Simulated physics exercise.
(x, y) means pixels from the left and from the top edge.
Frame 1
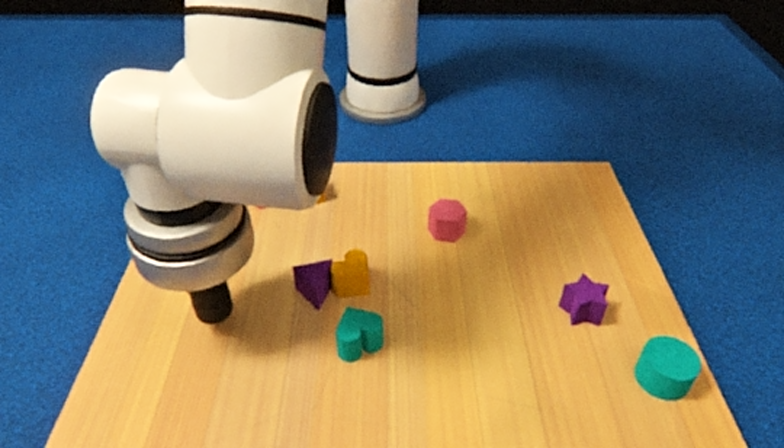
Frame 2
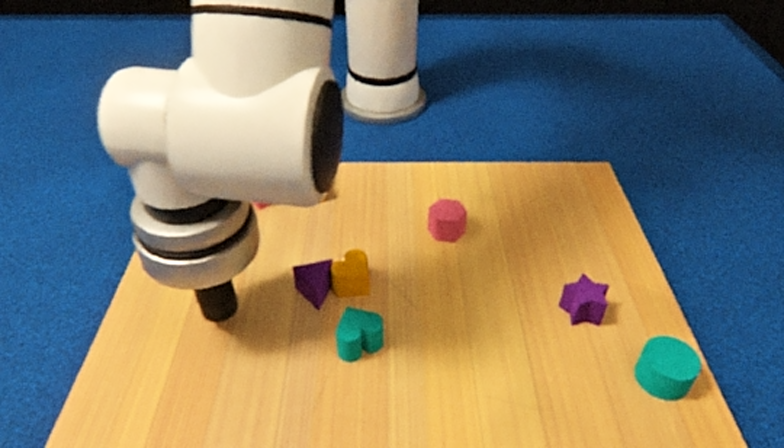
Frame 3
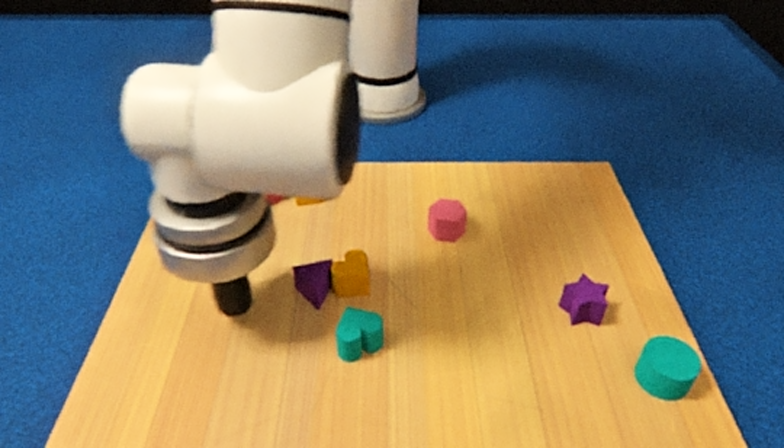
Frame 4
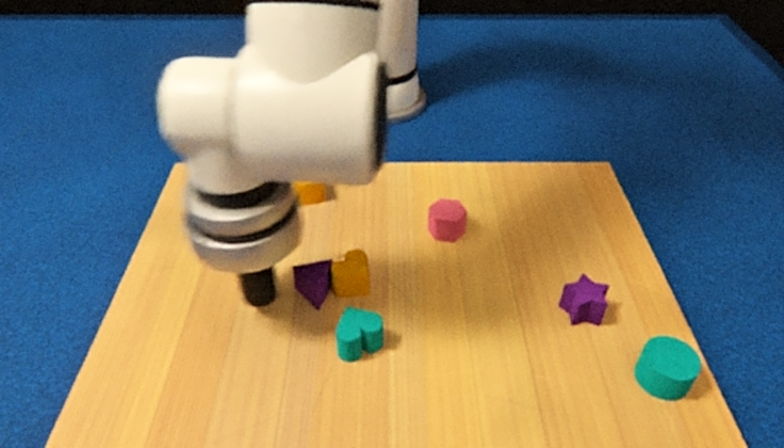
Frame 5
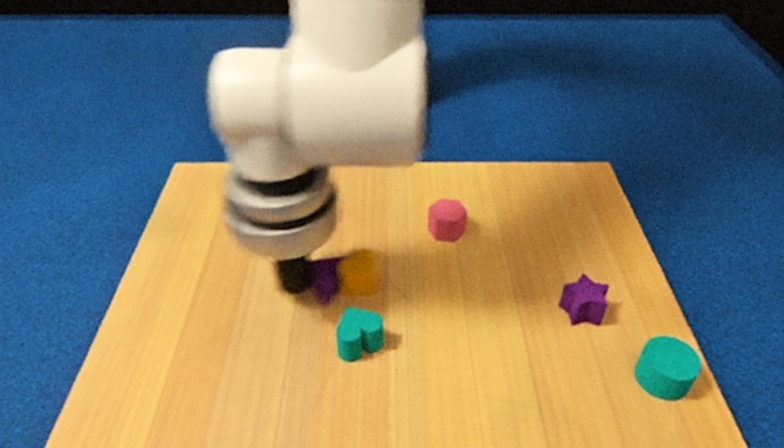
A white robot arm with a black bar at its tip glides right over a wooden board scattered with coloured blocks, moving slowly at first, then faster. The bar reaches the purple triangular piece and nudges it and the yellow heart block slightly right, while the turquoise heart below stays still.
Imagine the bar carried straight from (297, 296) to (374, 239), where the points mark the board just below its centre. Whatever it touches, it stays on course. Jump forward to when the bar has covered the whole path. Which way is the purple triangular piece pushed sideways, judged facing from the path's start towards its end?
It's pushed right.
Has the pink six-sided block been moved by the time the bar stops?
No, it doesn't check out.
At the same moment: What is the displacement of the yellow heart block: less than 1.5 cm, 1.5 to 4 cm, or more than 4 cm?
It is going to finish 1.5 to 4 cm from where it is now.
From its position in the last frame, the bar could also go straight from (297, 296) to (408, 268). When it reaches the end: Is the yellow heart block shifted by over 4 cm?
Yes - that is the case.
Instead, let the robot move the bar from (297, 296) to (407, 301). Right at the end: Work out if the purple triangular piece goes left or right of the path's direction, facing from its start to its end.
Heads left.
What follows on the original path. One third of the way, bar (323, 262); purple triangular piece (352, 252), turned 30° clockwise; yellow heart block (379, 262), turned 15° clockwise.
Two thirds of the way, bar (349, 244); purple triangular piece (377, 240), turned 60° clockwise; yellow heart block (380, 262), turned 15° clockwise.
At the end, bar (374, 226); purple triangular piece (384, 238), turned 75° clockwise; yellow heart block (380, 262), turned 15° clockwise; pink six-sided block unmoved.
